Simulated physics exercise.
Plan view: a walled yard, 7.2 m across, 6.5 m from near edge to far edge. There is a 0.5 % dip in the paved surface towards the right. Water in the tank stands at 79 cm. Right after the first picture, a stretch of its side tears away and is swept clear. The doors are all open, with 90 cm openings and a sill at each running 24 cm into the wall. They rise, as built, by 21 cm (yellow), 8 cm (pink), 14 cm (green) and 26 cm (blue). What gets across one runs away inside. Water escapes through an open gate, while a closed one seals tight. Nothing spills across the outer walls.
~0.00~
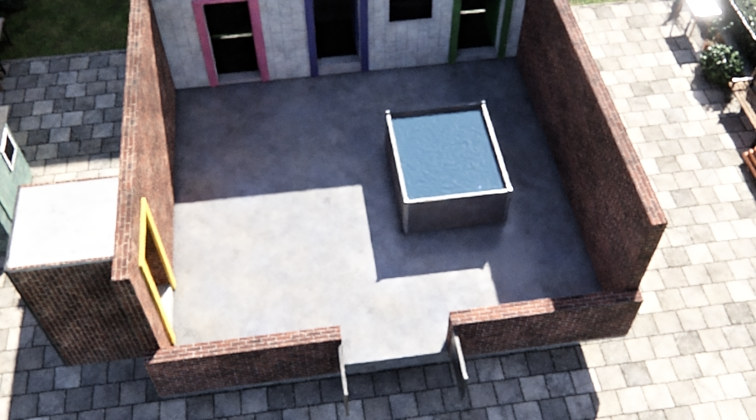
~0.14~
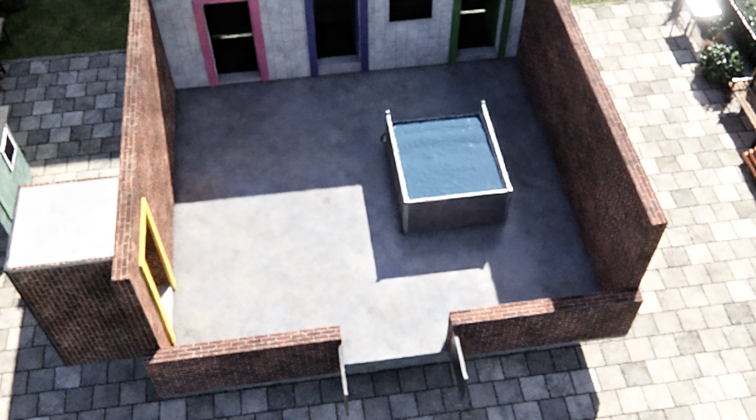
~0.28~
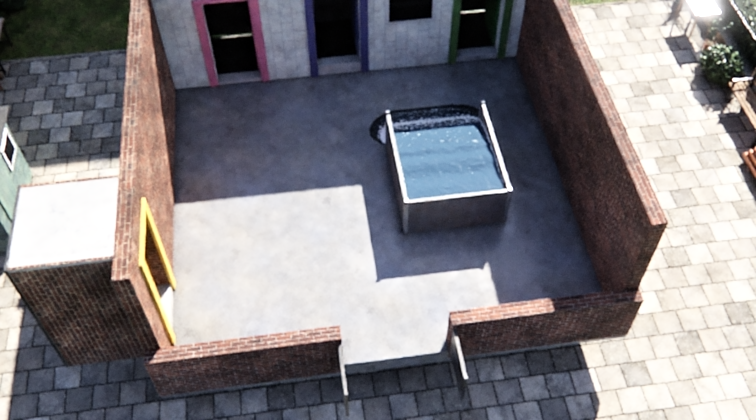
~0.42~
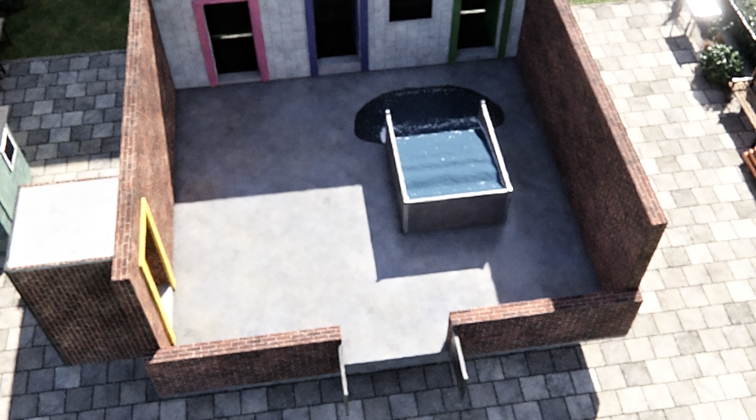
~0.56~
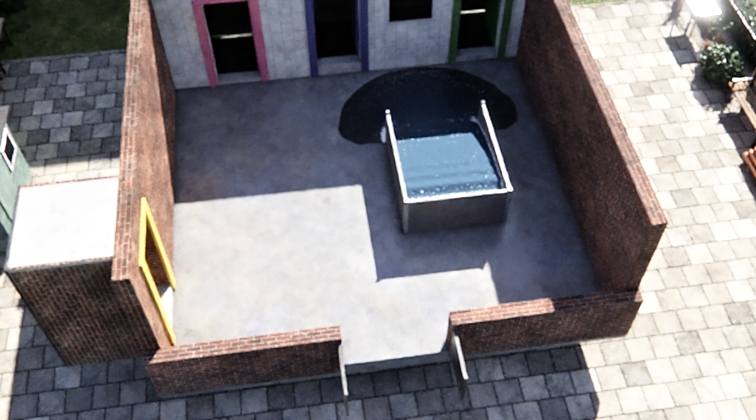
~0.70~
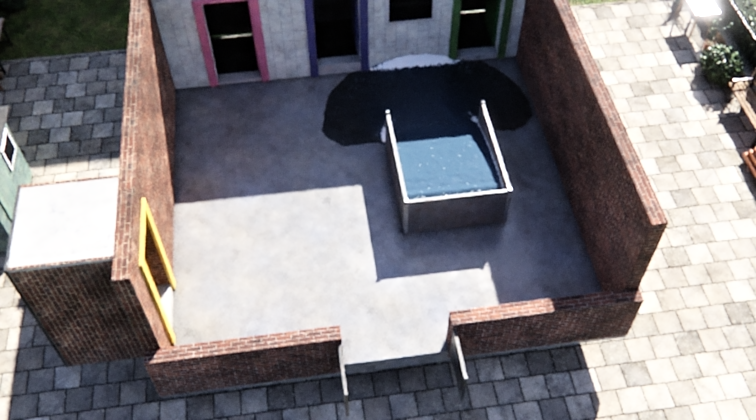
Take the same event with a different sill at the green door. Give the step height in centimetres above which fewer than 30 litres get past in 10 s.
30 cm.
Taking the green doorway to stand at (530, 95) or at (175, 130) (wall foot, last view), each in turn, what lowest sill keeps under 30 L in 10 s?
Roughly 18 cm for the first and 16 cm for the second.
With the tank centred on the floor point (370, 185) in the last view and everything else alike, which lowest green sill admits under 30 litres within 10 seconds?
13.5 cm, give or take.
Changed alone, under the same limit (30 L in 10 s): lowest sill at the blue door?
I'd raise blue to close to 20 cm.
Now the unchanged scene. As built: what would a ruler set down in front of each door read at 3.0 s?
Lab note, cm: Yellow 0; pink 9; green 28; blue 19.
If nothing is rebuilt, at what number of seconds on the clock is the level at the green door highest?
I'd say near 2.0 seconds.
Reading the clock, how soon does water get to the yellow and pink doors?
Yellow 4.0 s, pink 1.6 s.
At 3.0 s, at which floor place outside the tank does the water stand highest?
At about pixel (508, 57).
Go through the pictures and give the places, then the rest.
Still water, 79 cm deep, in the tank at (446, 152); the green door at (481, 23) is dry, in the first frame.
The front is at a hidden place, 0.3 m from the gap on the far side; 0.4 m2 of floor is wet, 79 cm left at the back, in the second frame.
The front is at a hidden place, 0.8 m from the gap on the far side; 1.5 m2 of floor is wet, 79 cm left at the back, in the third frame.
The front is at (392, 95), 1.4 m from the gap on the far side; 3.2 m2 of floor is wet, 77 cm left at the back, in the fourth frame.
The front is at (399, 74), 2.0 m from the gap on the far side; 5.2 m2 of floor is wet, 69 cm left at the back, in the fifth frame.
Water pours out on the far side and has run 2.2 m, to (473, 61); about 8 cm deep outside, 66 cm at the back; the green door at (481, 23), 2.5 m from the gap, is still 0.1 m from the nearest water, in the sixth frame.
After 1.4 s water covers 20 % of the floor, deepest (50 cm) near (409, 67); 29 cm at the green door, 28 litres in over its 14 cm sill.
After 3.0 s water covers 40 % of the floor, deepest (36 cm) near (508, 57); 28 cm at the green door, 170 litres in over its 14 cm sill.
After 10.0 s water covers 100 % of the floor, deepest (10 cm) near (395, 324); 5 cm at the green door, 233 litres in over its 14 cm sill.
At the green door as built, the water arrived by 0.8 s and peaked near 34 cm at 2.0 s.
Run again over the same 10 s with other heights there, 48 litres in over 27 cm, 6 litres over 36.5 cm. The limit of 30 litres is kept from about 30 cm up.
